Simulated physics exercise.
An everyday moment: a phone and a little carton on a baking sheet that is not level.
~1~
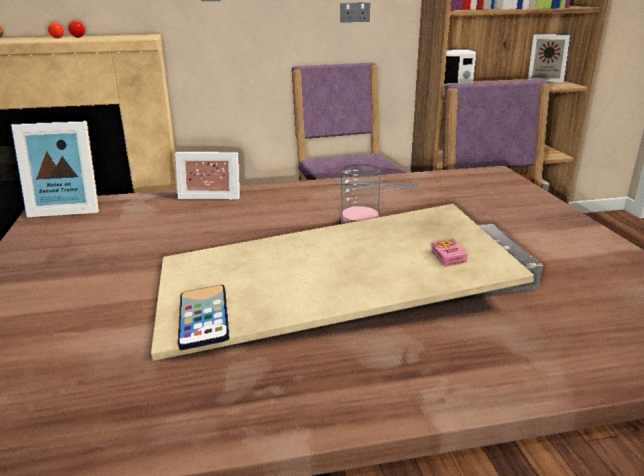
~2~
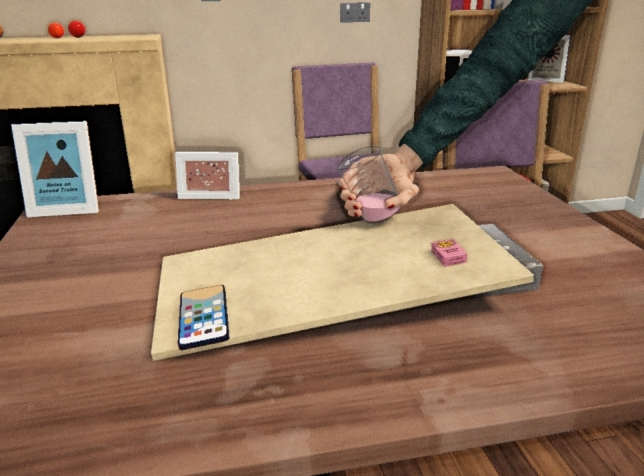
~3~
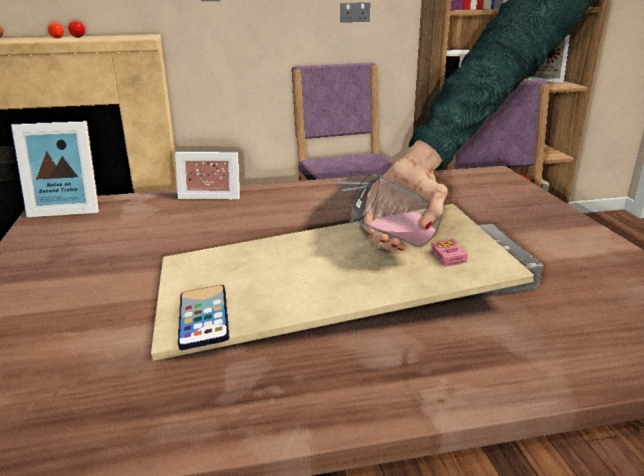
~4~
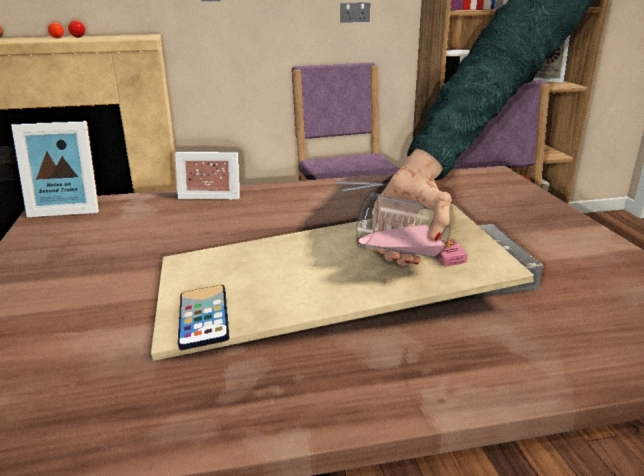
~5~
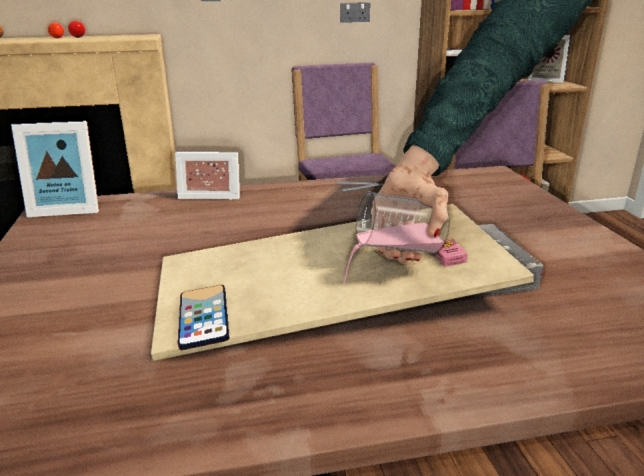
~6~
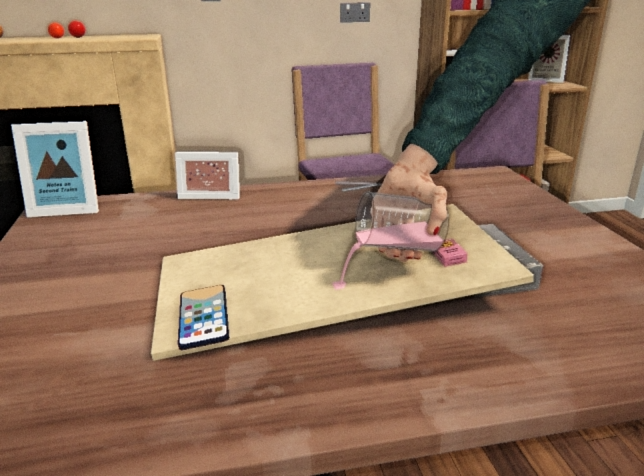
To begin with, a phone and a little pink carton rest on a board sloping down to the left, with a beaker of pink liquid behind it. A hand in a green sleeve grasps the beaker, moves it over the board and tilts it leftward, and a thin pink stream pours onto the surface.
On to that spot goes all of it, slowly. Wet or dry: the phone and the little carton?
The phone gets wet; the little carton stays dry.
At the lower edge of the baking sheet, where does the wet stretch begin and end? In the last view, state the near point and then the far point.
I'd say it stretches from roughly (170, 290) up to (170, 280).
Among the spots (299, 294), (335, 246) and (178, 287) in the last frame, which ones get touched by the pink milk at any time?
Well, in sequence: Spilled on, spill-free, spilled on.
A moment on, it runs down to the left; the phone is untouched; the little carton is untouched.
Further on, it runs down to the left and off the end; the phone is reached; the little carton is untouched.
When it is over, it runs down to the left and off the end; the phone is reached; the little carton is untouched.
